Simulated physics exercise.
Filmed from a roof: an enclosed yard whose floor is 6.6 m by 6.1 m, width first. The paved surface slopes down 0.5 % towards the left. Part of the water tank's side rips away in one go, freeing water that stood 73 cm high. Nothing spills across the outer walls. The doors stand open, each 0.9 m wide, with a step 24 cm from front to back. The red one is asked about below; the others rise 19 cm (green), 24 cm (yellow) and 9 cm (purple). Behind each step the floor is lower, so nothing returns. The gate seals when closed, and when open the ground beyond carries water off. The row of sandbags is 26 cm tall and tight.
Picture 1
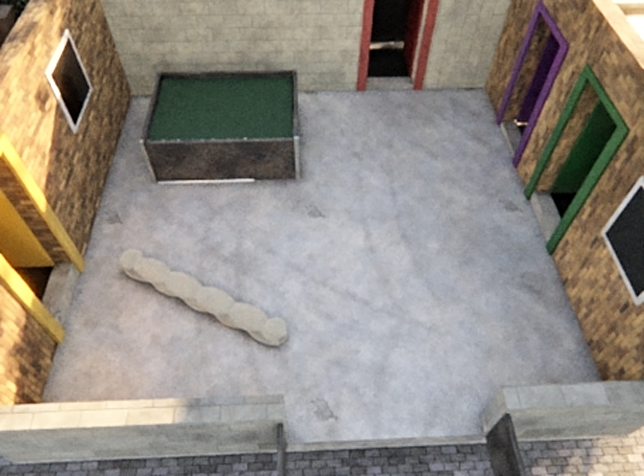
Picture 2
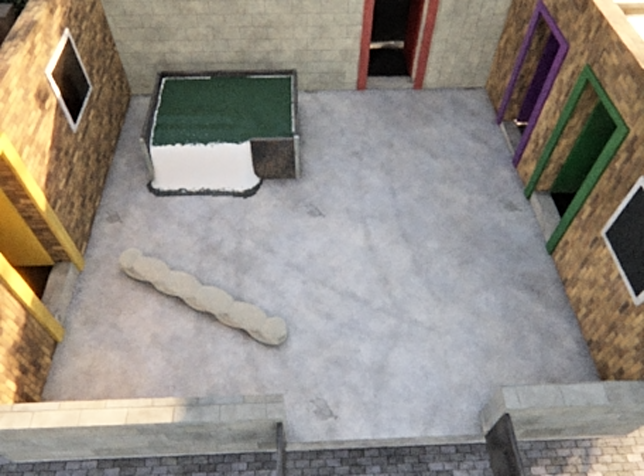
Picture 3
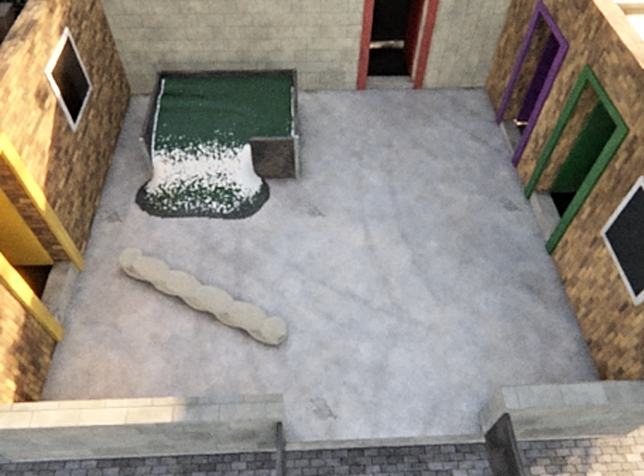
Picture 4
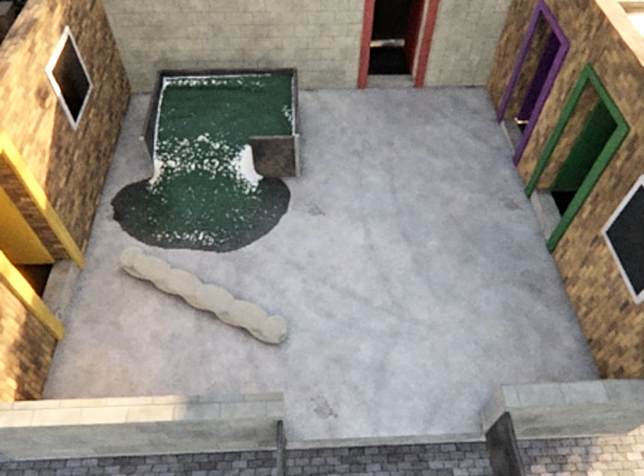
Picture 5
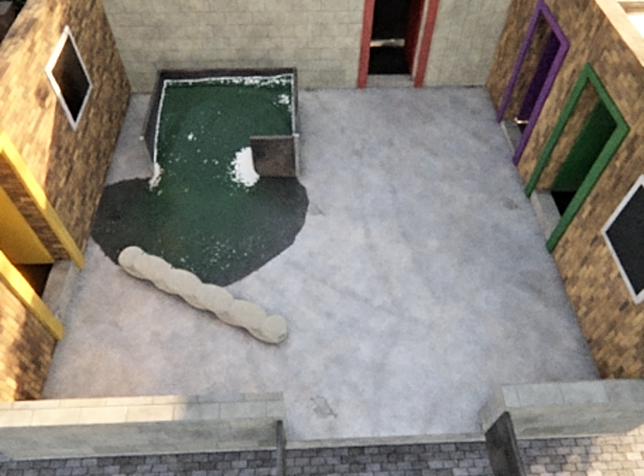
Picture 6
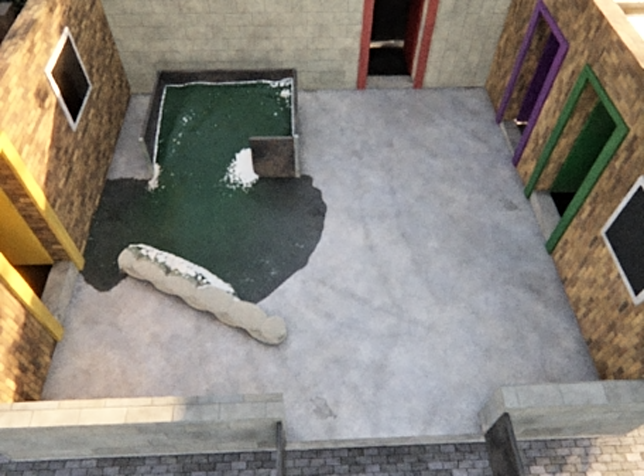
Dark green water bursting from the broken side of a tank, spreading across a walled yard and foaming against a low scalloped barrier.
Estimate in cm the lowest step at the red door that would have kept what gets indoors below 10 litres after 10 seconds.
About 6 cm.
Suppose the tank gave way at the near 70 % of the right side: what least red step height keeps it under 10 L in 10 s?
About 9.5 cm.
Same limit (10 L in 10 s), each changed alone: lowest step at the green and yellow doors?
About 8.0 cm at green and 22 cm at yellow.
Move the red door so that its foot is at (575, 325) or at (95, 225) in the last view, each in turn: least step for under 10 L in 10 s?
Roughly 14.5 and 22 cm.
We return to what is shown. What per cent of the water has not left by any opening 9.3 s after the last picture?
Some 84 per cent remains.
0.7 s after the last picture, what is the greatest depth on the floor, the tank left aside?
Up to some 46 cm.
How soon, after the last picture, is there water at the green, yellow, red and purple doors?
Green 2.8 s, yellow 0.1 s, red 6.0 s, purple 3.6 s.
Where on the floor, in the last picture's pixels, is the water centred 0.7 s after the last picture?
Near (215, 189).
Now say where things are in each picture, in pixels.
In the first frame, the water tank at (224, 108) is whole and still, 73 cm deep; the red door at (396, 40) is dry.
In the second frame, the front is at (224, 192), 0.3 m from the gap at (204, 168); 0.3 m2 of floor is wet, 73 cm left at the back.
In the third frame, the front is at (225, 215), 0.8 m from the gap at (204, 168); 1.2 m2 of floor is wet, 72 cm left at the back.
In the fourth frame, water pours out at (204, 168) and has run 1.4 m, to (210, 247); about 10 cm deep outside, 66 cm at the back.
In the fifth frame, water pours out at (204, 168) and has run 2.0 m, to (197, 282); about 8 cm deep outside, 63 cm at the back.
In the sixth frame, the front is at (240, 305), 2.4 m from the gap at (204, 169); 5.7 m2 of floor is wet, 61 cm left at the back; the red door at (396, 39), 3.9 m from the gap, is still 3.1 m from the nearest water.
Then, 0.7 s after the last picture water covers 30 % of the floor, deepest (46 cm) near (160, 266); it has not reached the red door.
Then, 2.3 s after the last picture water covers 55 % of the floor, deepest (28 cm) near (602, 406); it has not reached the red door.
Then, 9.3 s after the last picture water covers 95 % of the floor, deepest (12 cm) near (250, 95); 9 cm at the red door, 0 litres in over its 10 cm step.
At the red door as built, the water peaked near 10 cm, 7.3 s after the last picture.
With a step of 5.5 cm, 13 litres would have come in within the 10 s; with 7.5 cm, 3 litres. So under 10 litres takes about 6 cm.
